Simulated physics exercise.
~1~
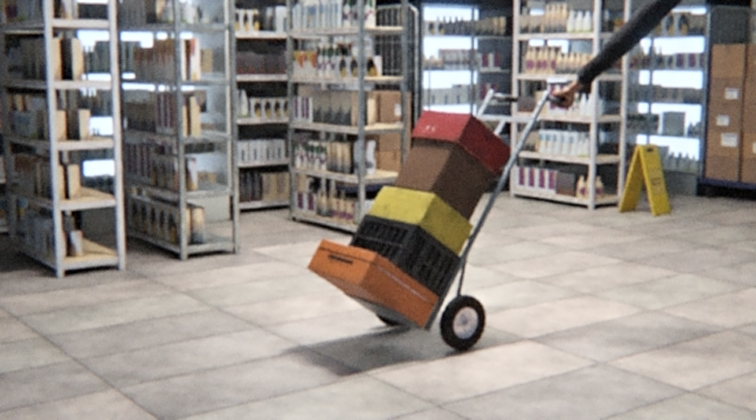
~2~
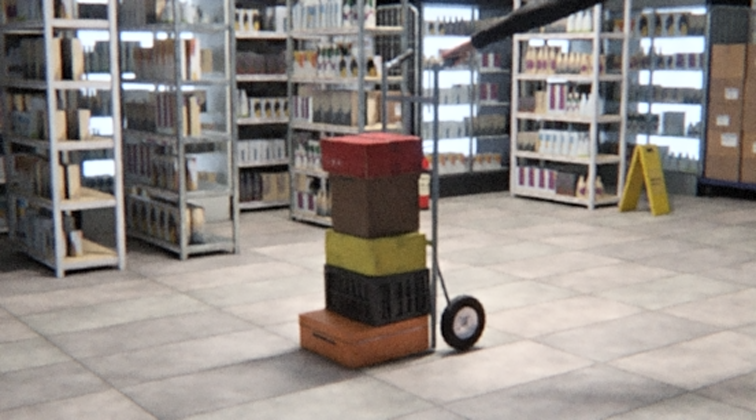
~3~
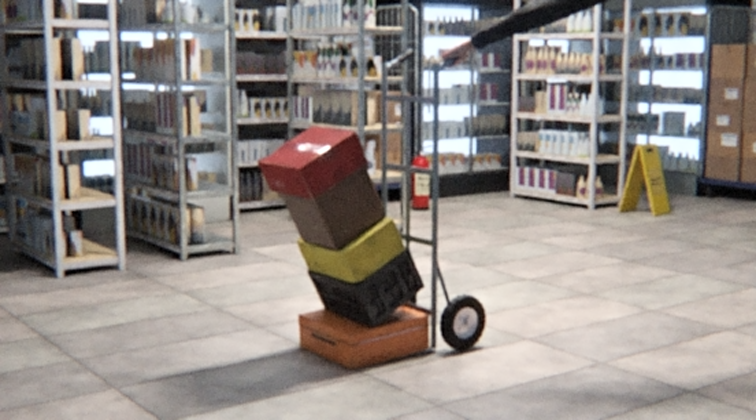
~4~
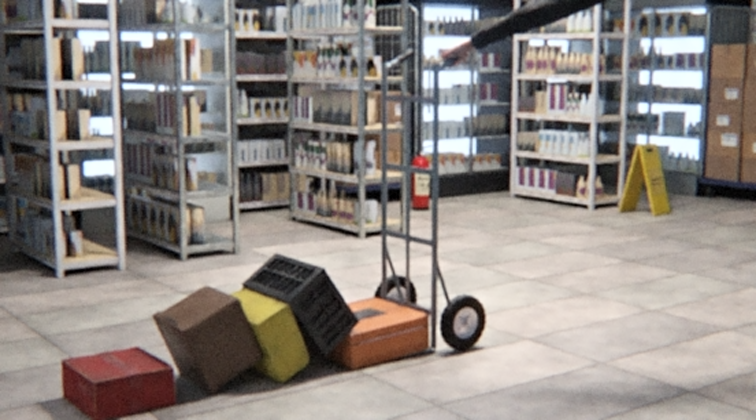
A stack of five boxes and crates toppled off a hand truck when an arm swung it upright, spilling leftward with the red box landing farthest away, while the black crate ended tipped against the orange box still on the truck.
